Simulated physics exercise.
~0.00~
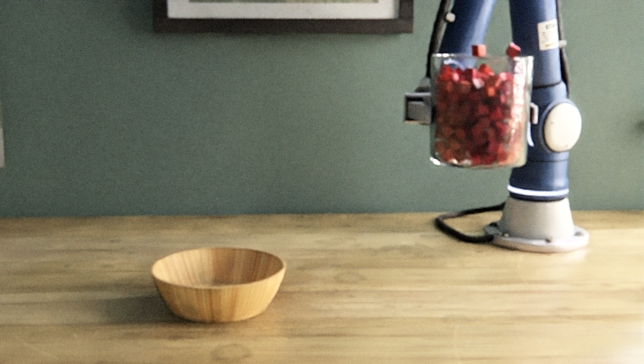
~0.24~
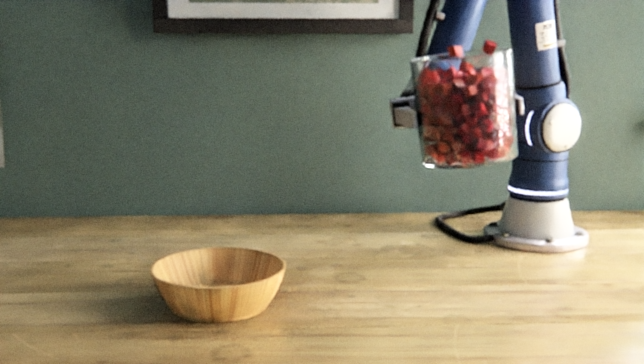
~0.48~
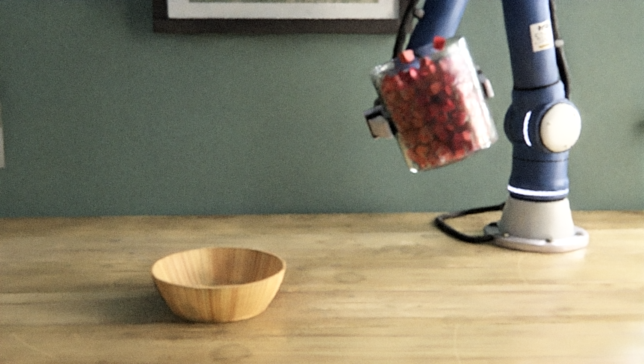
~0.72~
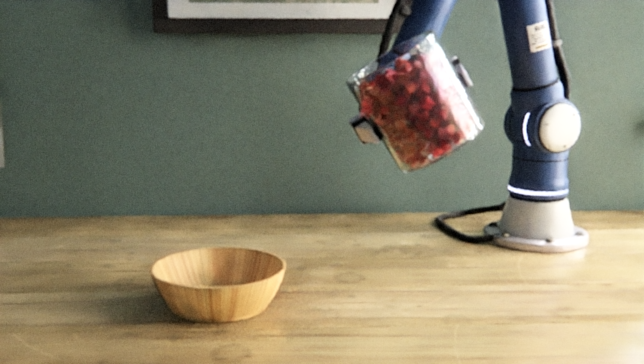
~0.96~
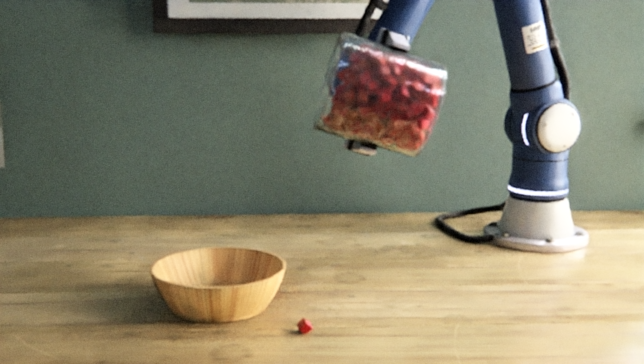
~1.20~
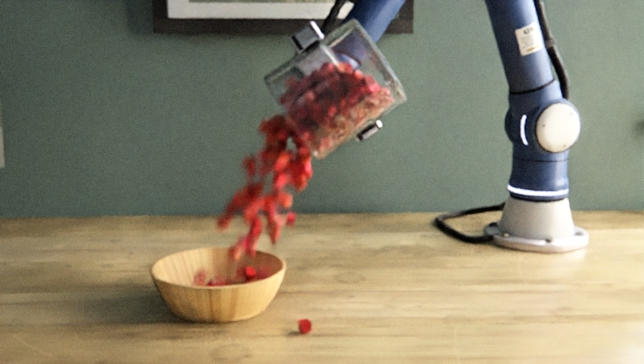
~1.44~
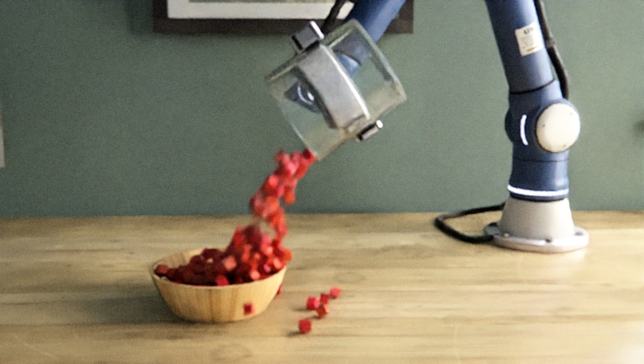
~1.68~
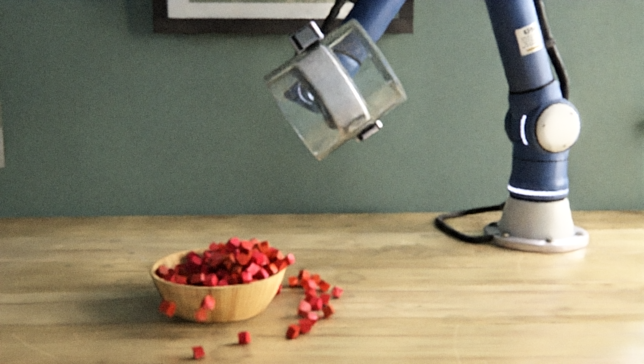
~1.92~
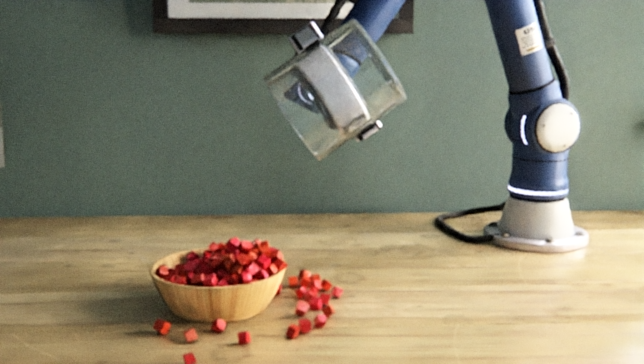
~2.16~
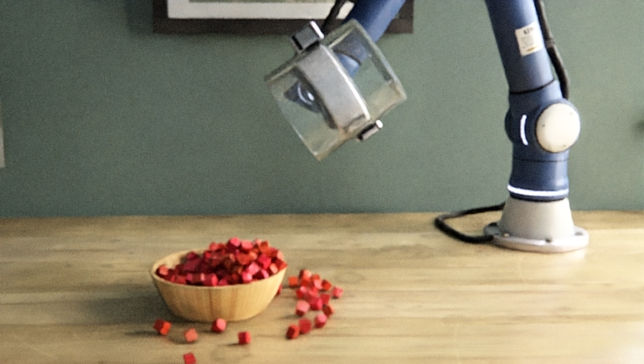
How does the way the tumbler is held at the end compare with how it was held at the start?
At the start the tumbler was held upright, but by the end the arm held it tipped over, with its open end slanting down.
